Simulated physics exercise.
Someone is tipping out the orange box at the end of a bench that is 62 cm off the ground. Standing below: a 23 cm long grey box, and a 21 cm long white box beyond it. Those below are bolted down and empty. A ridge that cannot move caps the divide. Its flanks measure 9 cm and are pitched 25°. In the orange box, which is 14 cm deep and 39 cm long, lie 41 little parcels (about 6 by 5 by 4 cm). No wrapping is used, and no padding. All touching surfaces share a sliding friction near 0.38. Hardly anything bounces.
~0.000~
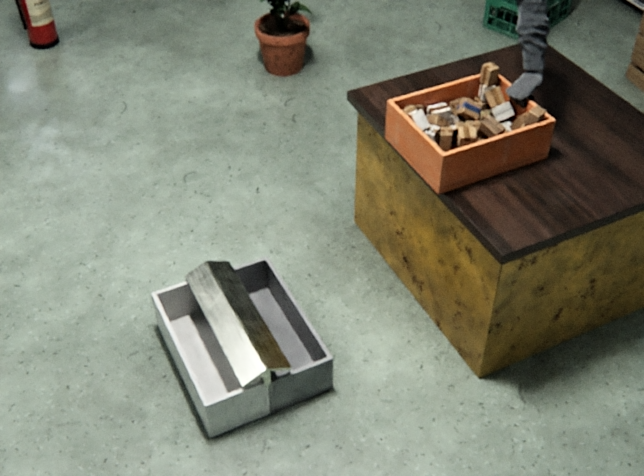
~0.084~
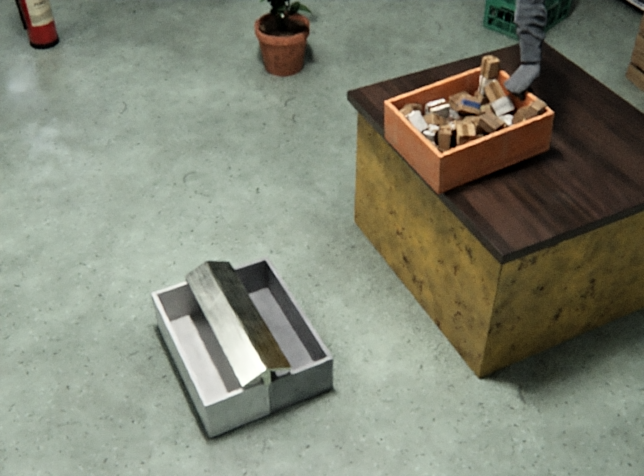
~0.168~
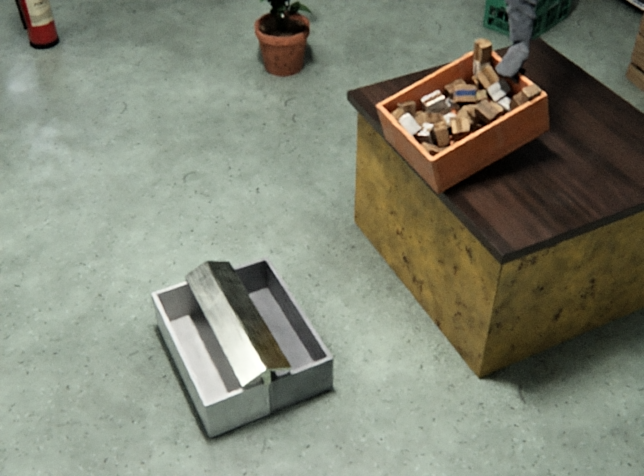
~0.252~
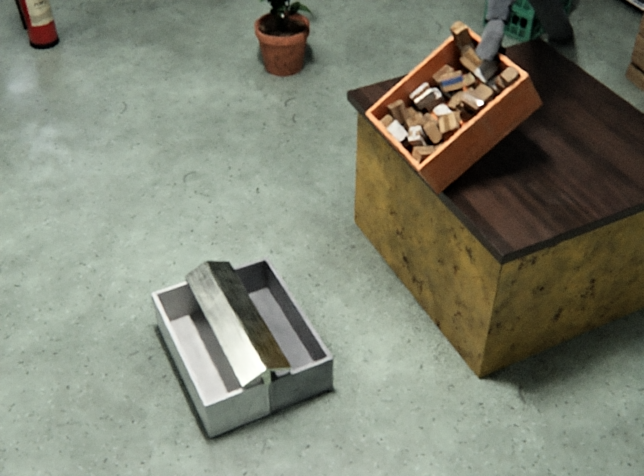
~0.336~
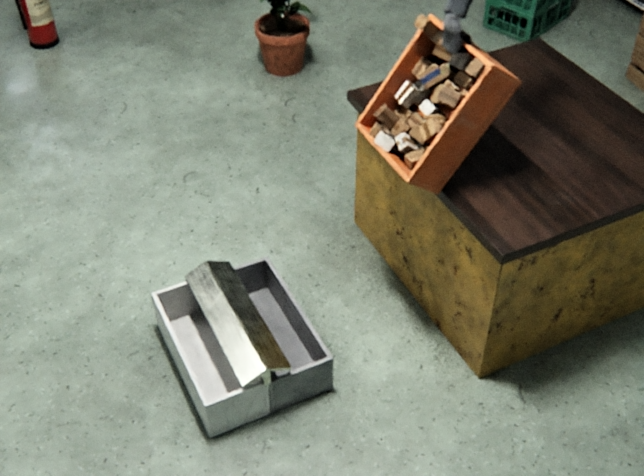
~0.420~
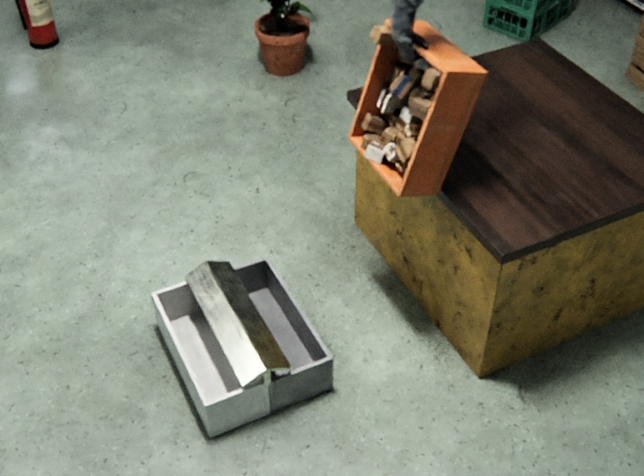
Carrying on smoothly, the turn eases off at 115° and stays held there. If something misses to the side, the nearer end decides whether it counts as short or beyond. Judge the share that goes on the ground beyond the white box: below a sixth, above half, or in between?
Look for fewer than a sixth of the load on the ground beyond the white box.
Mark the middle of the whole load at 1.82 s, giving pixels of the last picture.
The middle lies close to (288, 331).
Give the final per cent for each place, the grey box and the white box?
First place roughly 50 per cent, second place roughly 0 per cent.
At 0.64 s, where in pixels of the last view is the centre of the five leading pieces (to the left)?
The leading five average out near (300, 164).
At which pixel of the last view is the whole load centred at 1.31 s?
Somewhere around pixel (290, 335) in the last view.
After 0.64 s, tilt 112°; 21 still in the orange box and 20 in the air.
After 0.92 s, tilt 115°; 6 still in the orange box, 15 in the grey box, 2 on the ground short of the grey box and 18 in the air.
After 1.31 s, tilt 115°; 19 in the grey box, 15 on the ground short of the grey box, 3 on the ground beyond the white box and 4 in the air.
Final count (at 1.82 s), 20 in the grey box, 18 on the ground short of the grey box and 3 on the ground beyond the white box. Asked share, 3 of 41, 7 per cent.
